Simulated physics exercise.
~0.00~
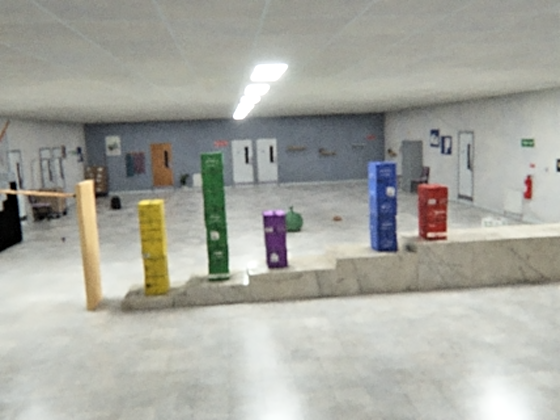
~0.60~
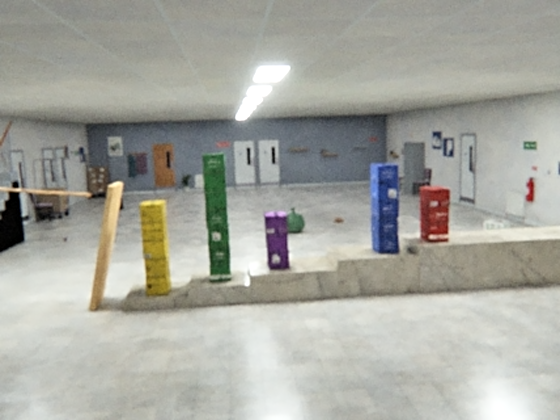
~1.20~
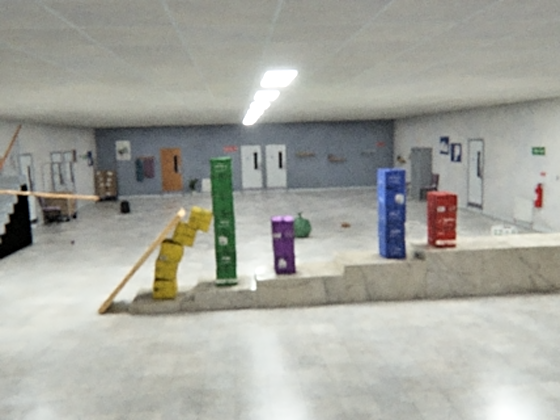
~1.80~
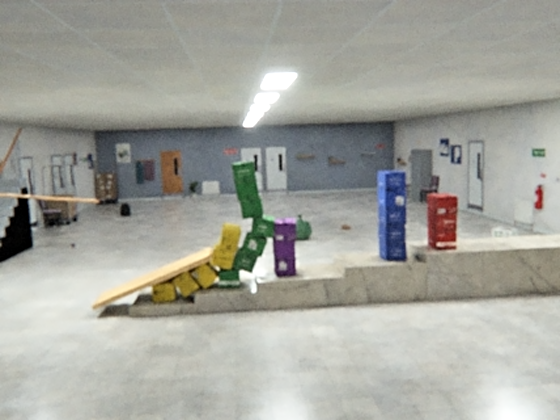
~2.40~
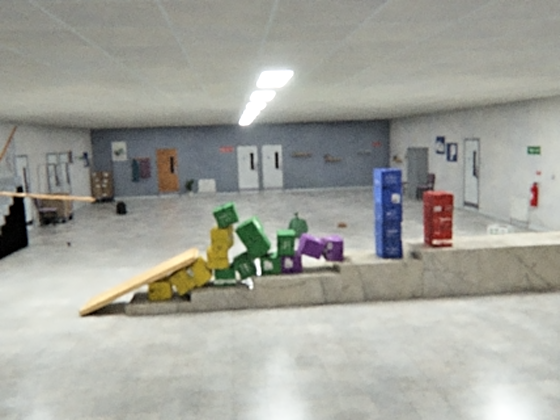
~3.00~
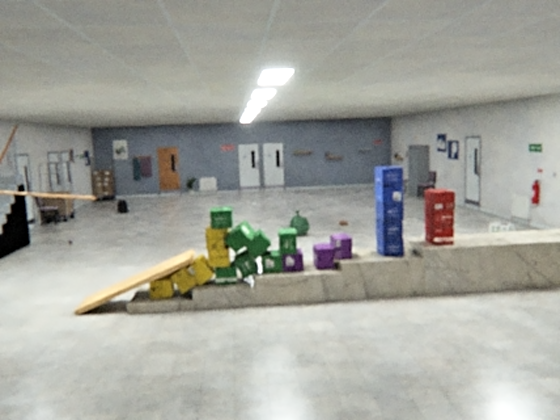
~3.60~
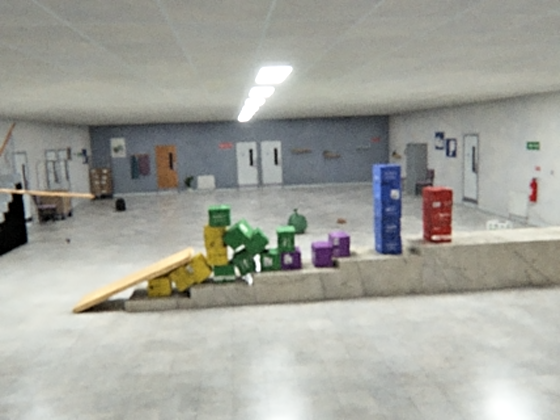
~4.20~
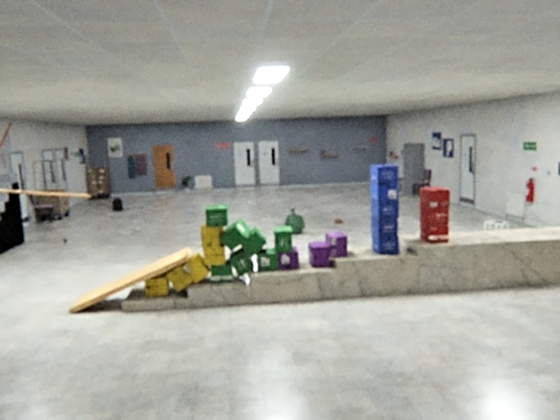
In a wide hallway, a leaning board tips right into a yellow stack of cartons, which topples into the green stack, and that knocks over the purple one; the cartons settle in a heap on the steps while the blue and red stacks stay standing.
